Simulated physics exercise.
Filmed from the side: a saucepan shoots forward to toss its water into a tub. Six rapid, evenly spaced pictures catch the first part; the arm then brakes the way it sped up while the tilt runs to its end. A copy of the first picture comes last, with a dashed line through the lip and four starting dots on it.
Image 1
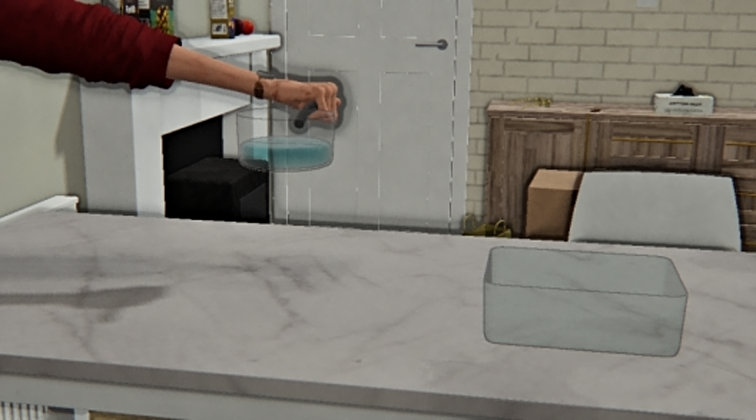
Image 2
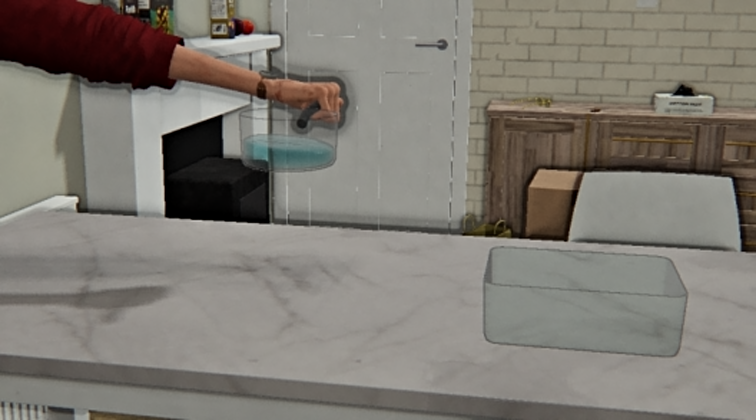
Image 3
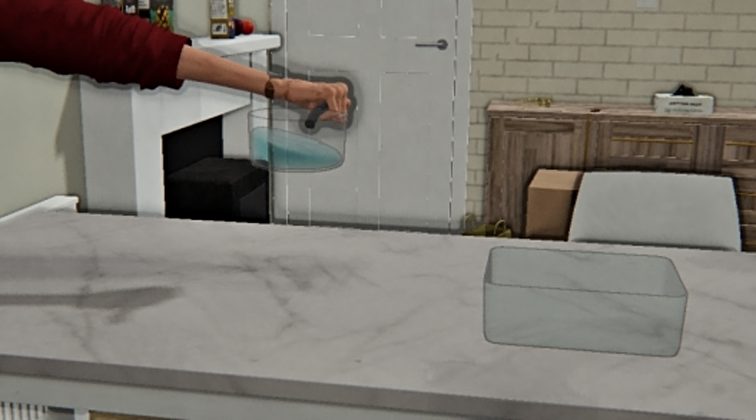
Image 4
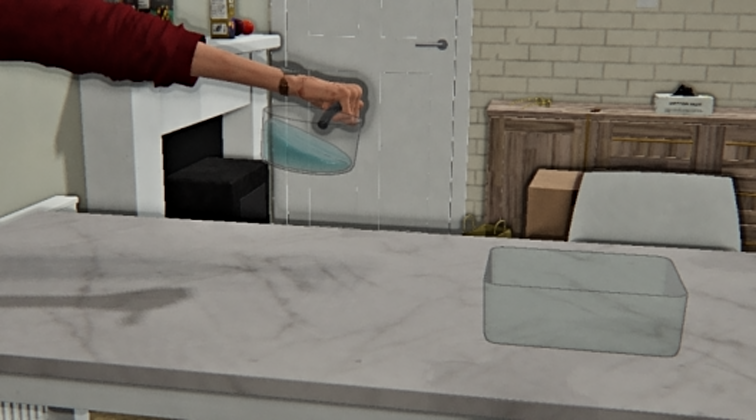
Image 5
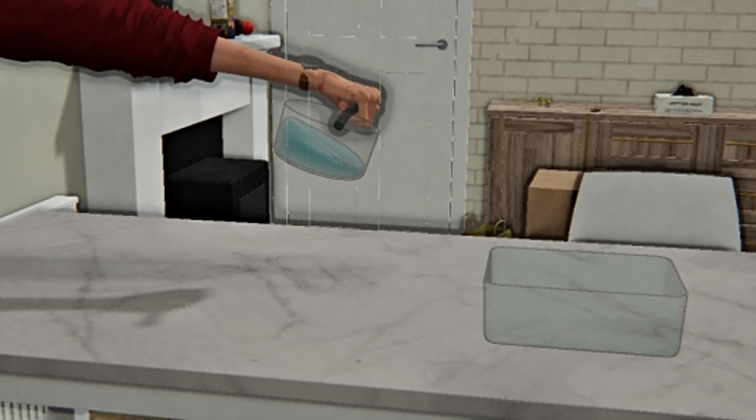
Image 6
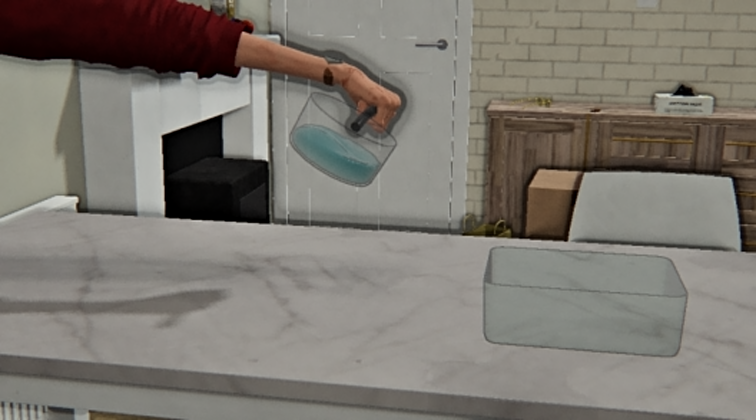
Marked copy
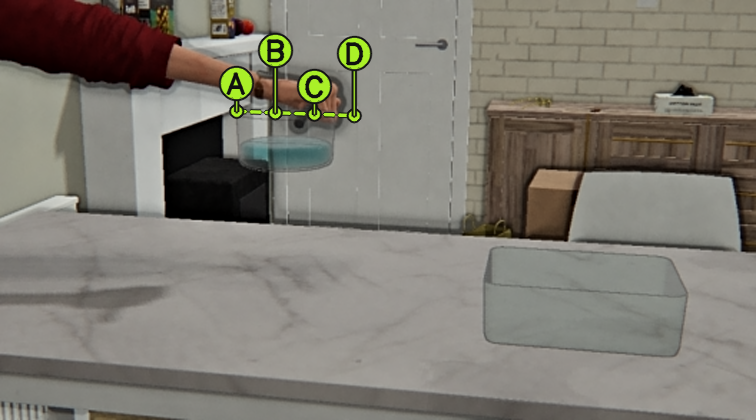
A hand in a red sleeve moved a clear pan of bluish water a short way right above a marble table, then tilted it toward an empty clear tub as the water sloshed inside.
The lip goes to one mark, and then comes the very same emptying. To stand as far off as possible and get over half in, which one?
Use place D.
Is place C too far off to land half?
Yes, that goes wrong.
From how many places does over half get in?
One.
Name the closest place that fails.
That would be C.
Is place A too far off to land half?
Yes, it does.
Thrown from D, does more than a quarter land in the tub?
Yes.
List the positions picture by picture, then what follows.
Upright, lip at (332, 114); tub from (483, 341) to (679, 356); nothing has left yet.
Upright, lip at (335, 115); nothing has left yet.
Upright, lip at (344, 116); nothing has left yet.
Tipped about 7°, lip at (359, 121); nothing has left yet.
Tipped about 17°, lip at (377, 131); nothing has left yet.
Tipped about 30°, lip at (395, 144); nothing has left yet.
On the marked copy, A at (236, 111); B at (275, 112); C at (314, 114); D at (354, 115).
With A, about 0 % lands in the tub, 100 % falls short.
With B, about 3 % lands in the tub, 96 % falls short.
With C, about 35 % lands in the tub, 57 % falls short and 8 % goes beside or beyond.
With D, about 62 % lands in the tub, 26 % falls short and 12 % goes beside or beyond.
